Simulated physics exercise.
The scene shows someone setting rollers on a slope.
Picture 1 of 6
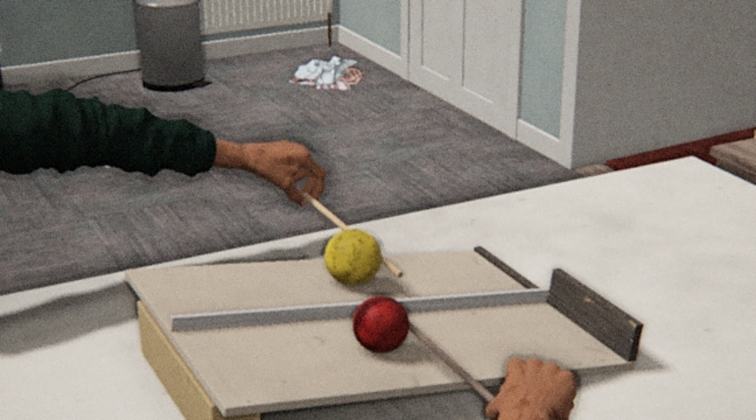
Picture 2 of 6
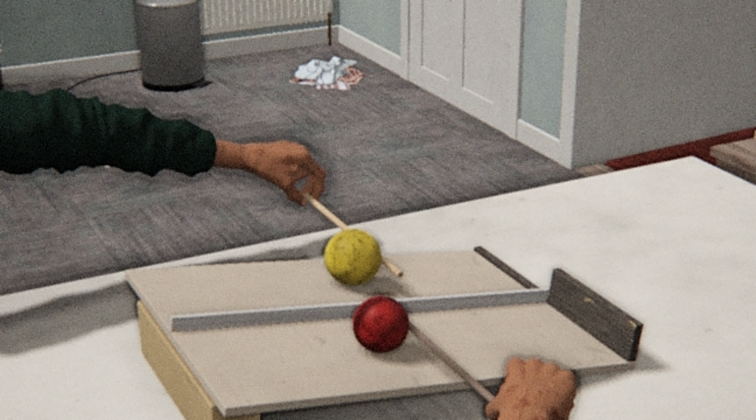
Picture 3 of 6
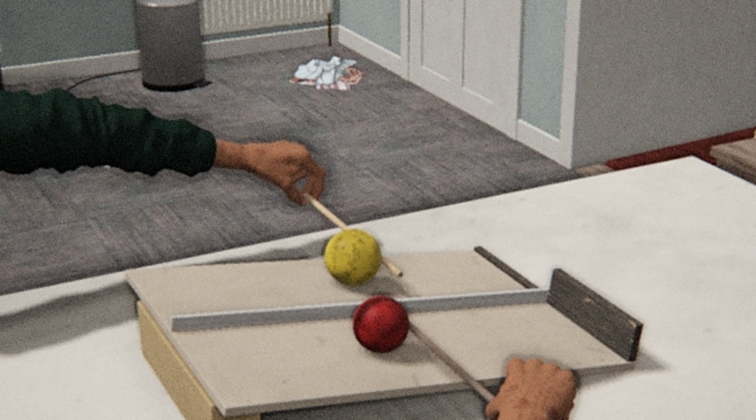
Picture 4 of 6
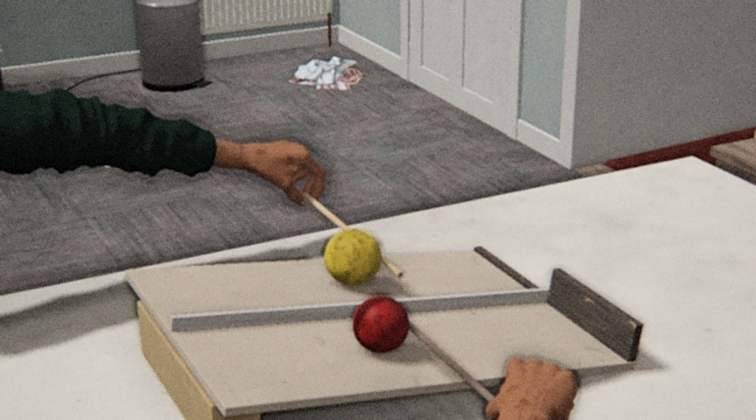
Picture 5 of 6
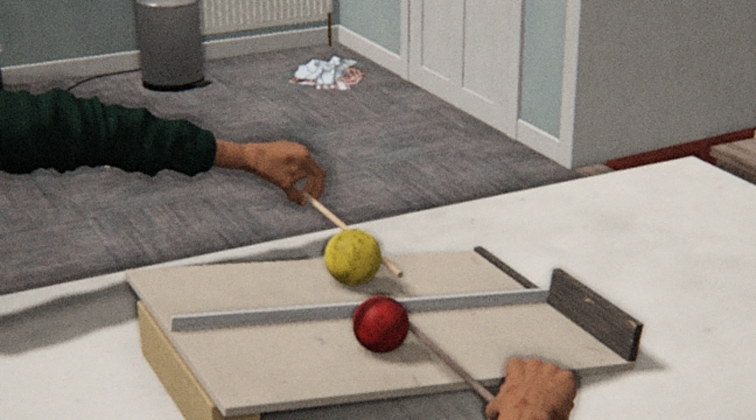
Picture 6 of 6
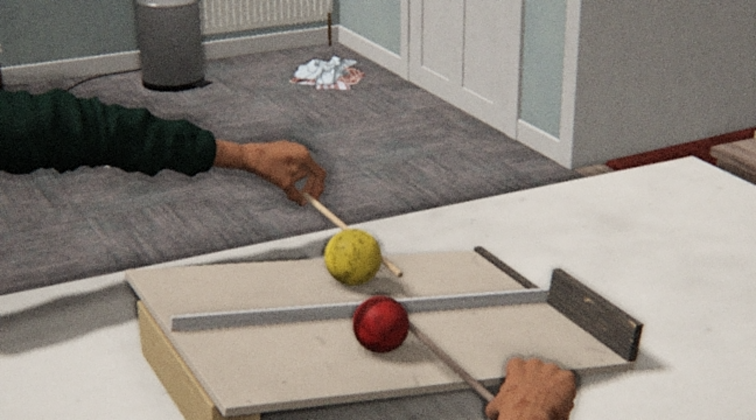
A yellow ball and a red ball sat on a sloping board, separated by a thin strip, while two hands held sticks against them, and nothing visibly moved.
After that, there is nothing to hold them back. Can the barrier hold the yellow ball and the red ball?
As I see it, the yellow ball will pass the strip, the red ball will be retained by the strip.
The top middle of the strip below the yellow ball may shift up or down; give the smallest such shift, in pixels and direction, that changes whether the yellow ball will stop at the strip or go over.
Shift: 8 px, direction up.
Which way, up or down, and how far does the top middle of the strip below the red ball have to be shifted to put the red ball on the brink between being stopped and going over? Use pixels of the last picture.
Down by 24 pixels.
Then, 0.70 s on from there, yellow ball rolling on the board near (485, 251); red ball rolling on the board near (525, 313).
In the end, the yellow ball rolls off the board; the red ball stops on the board, near (568, 310).
